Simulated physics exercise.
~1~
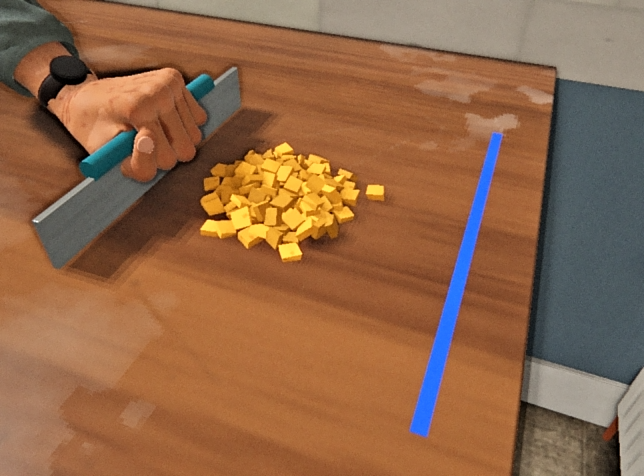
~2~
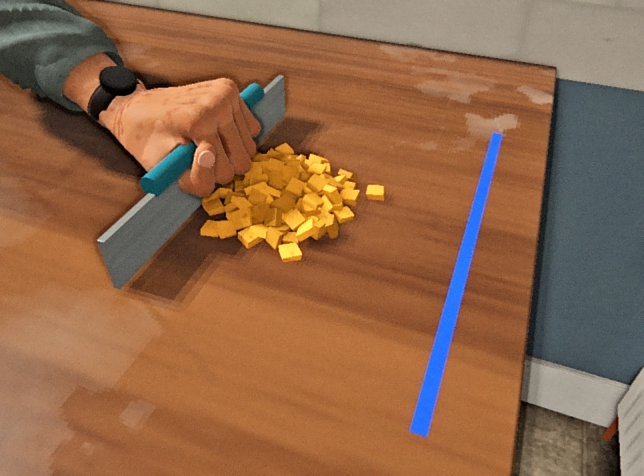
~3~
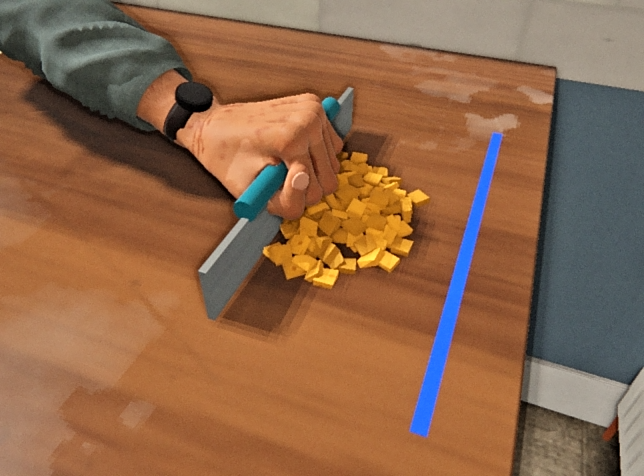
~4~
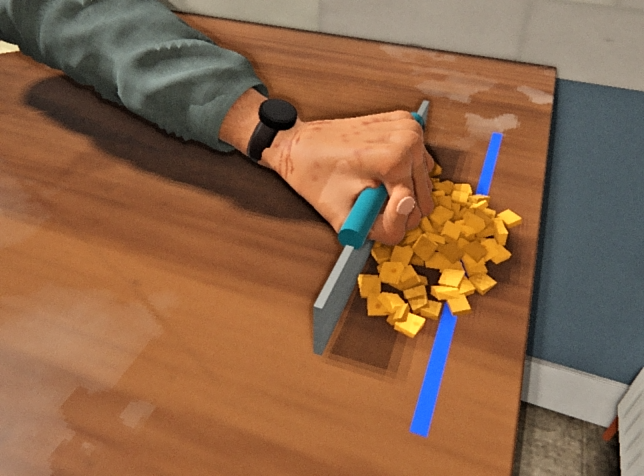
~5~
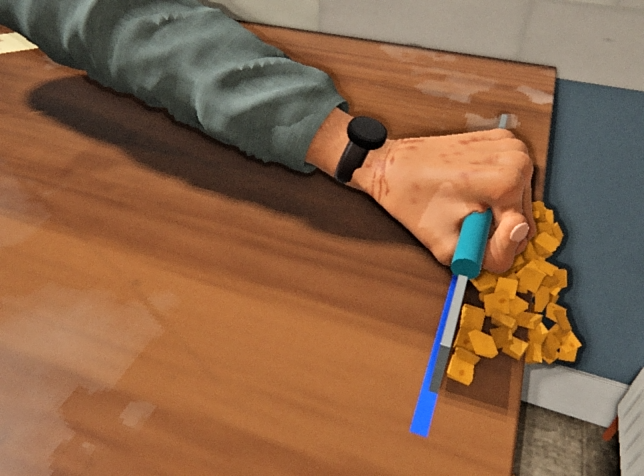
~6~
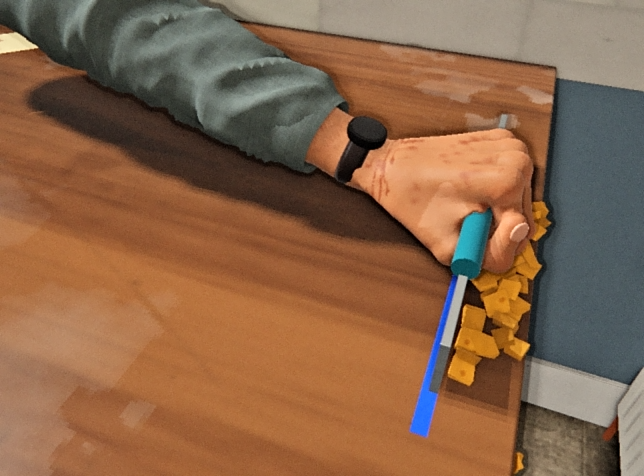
The clip opens on a wooden table where a hand in a grey-green sleeve and black watch grips a scraper by its teal handle, left of a loose heap of small yellow cubes. The scraper slides right until it meets the heap and begins pushing it along the tabletop. The cubes move toward a strip of blue tape near the table's right edge, then spread across it. The blade stops at the tape, with part of the heap already past the edge. Some cubes drop away toward the floor, while the rest stay bunched between the still blade and the edge.
